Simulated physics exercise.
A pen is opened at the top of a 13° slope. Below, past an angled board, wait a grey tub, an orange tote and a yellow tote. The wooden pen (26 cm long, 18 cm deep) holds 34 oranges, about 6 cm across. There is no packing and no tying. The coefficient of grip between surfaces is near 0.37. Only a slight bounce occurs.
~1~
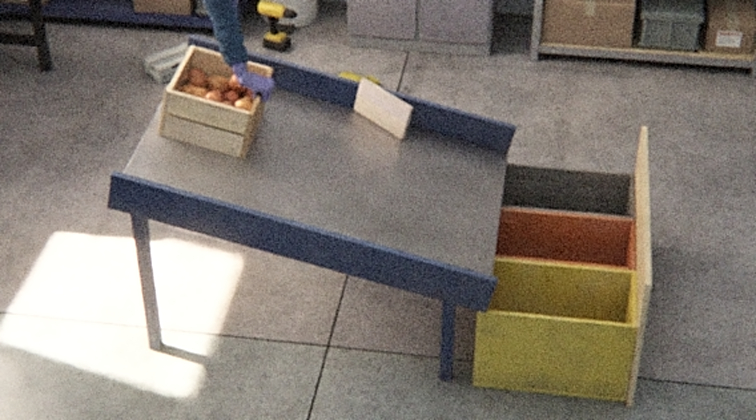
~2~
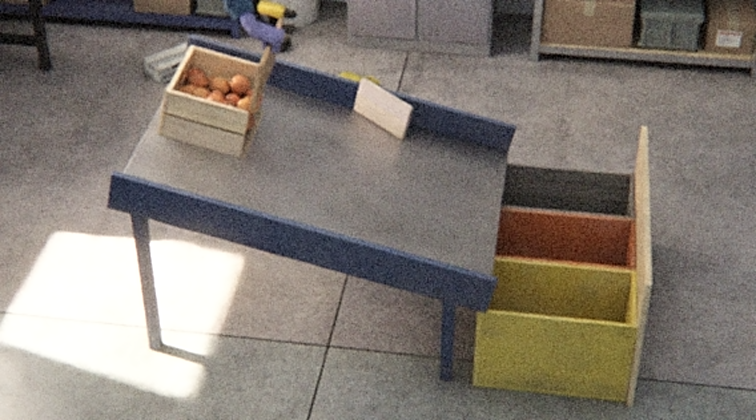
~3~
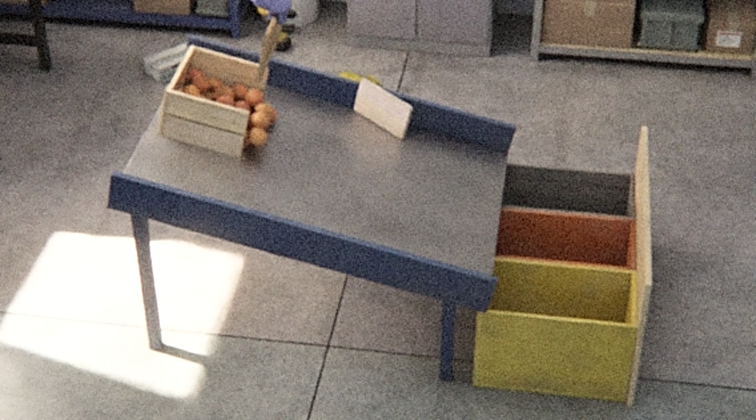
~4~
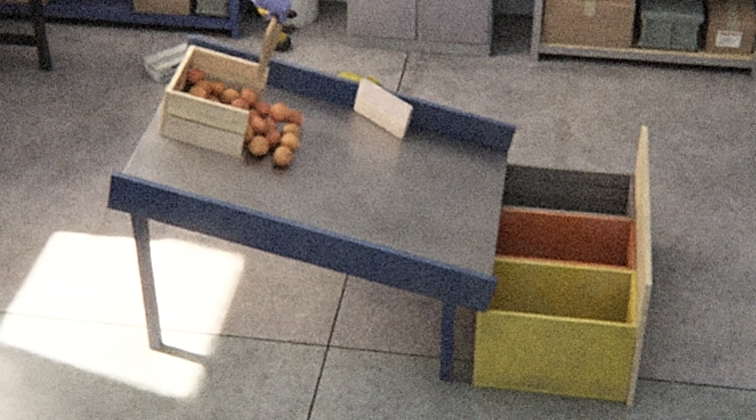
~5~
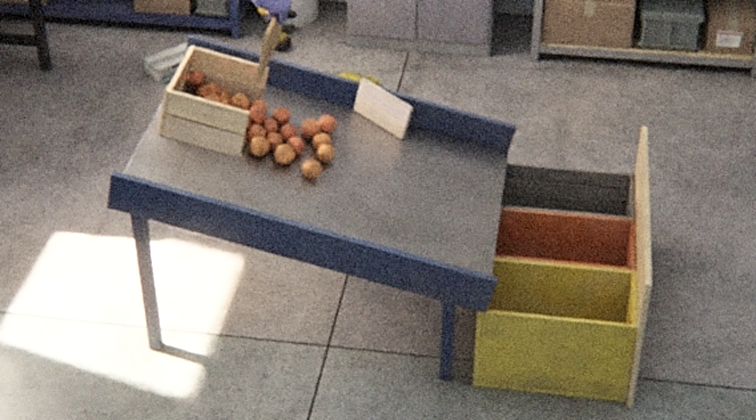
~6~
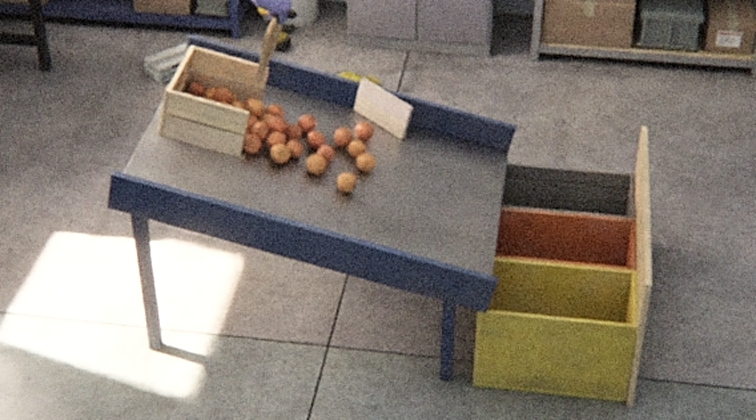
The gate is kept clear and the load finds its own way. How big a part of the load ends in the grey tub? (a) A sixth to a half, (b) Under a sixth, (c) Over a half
a.
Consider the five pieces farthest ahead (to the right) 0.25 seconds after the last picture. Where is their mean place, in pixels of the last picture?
(441, 174).
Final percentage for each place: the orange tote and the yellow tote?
60 and 5 %.
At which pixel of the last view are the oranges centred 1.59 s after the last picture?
Look near pixel (593, 292).
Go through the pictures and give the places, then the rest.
In the first frame (each is followed by its nearest rim corner in this view), wooden pen, (171, 91); grey tub, (632, 218); none out.
Wooden pen, (171, 91), in the second frame.
Wooden pen, (171, 91); 5 out, the lowest orange at (268, 116), in the third frame.
Wooden pen, (171, 91); 9 out, the lowest orange at (283, 156), in the fourth frame.
Wooden pen, (171, 91); 13 out, the lowest orange at (326, 153), in the fifth frame.
Wooden pen, (171, 91); grey tub, (632, 218); 18 out, the lowest orange at (366, 162), in the sixth frame.
Then, 0.25 s after the last picture, 9 still in the wooden pen and 25 on the slope.
Then, 0.57 s after the last picture, 1 still in the wooden pen, 3 in the grey tub, 1 in the orange tote, 26 on the slope and 3 in the air.
Then, 1.02 s after the last picture, 6 in the grey tub, 11 in the orange tote, 1 in the yellow tote, 12 on the slope and 4 in the air.
Outcome (1.59 s after the last picture), 11 in the grey tub, 21 in the orange tote, 1 in the yellow tote and 1 on the ground. Asked share, 11 of 34, 32 per cent.
